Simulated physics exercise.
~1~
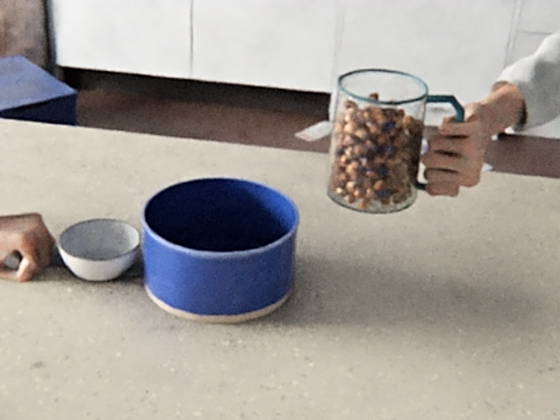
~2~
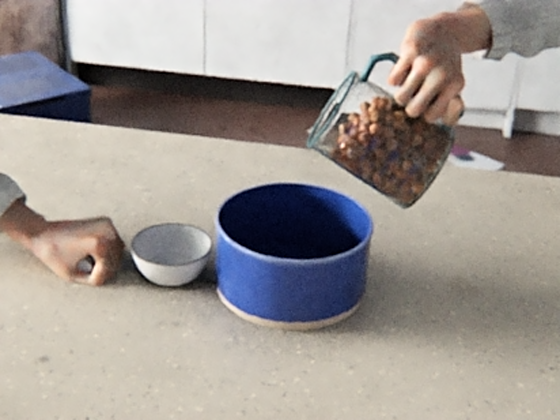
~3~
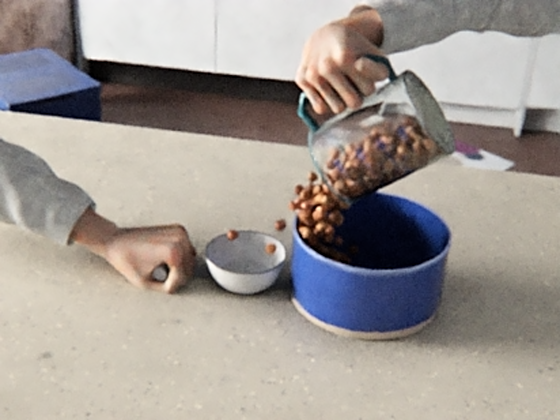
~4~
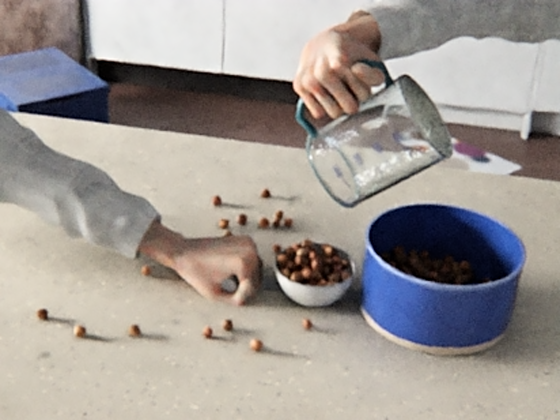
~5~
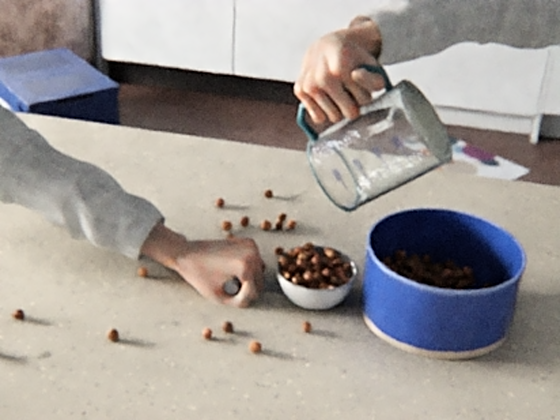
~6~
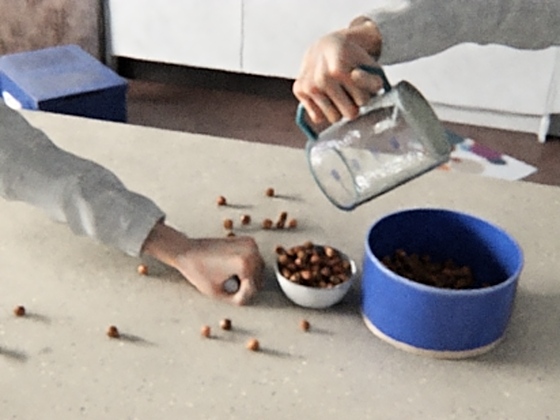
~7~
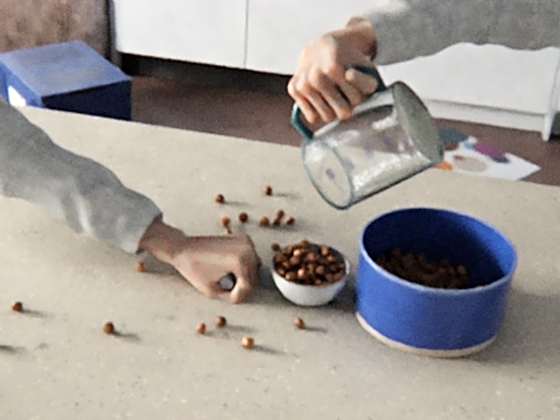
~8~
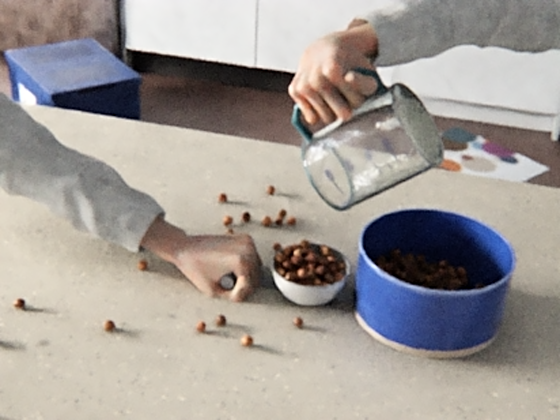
On a pale countertop, hands pour hazelnuts from a glass jug, filling a blue pot and white bowl and scattering some around.
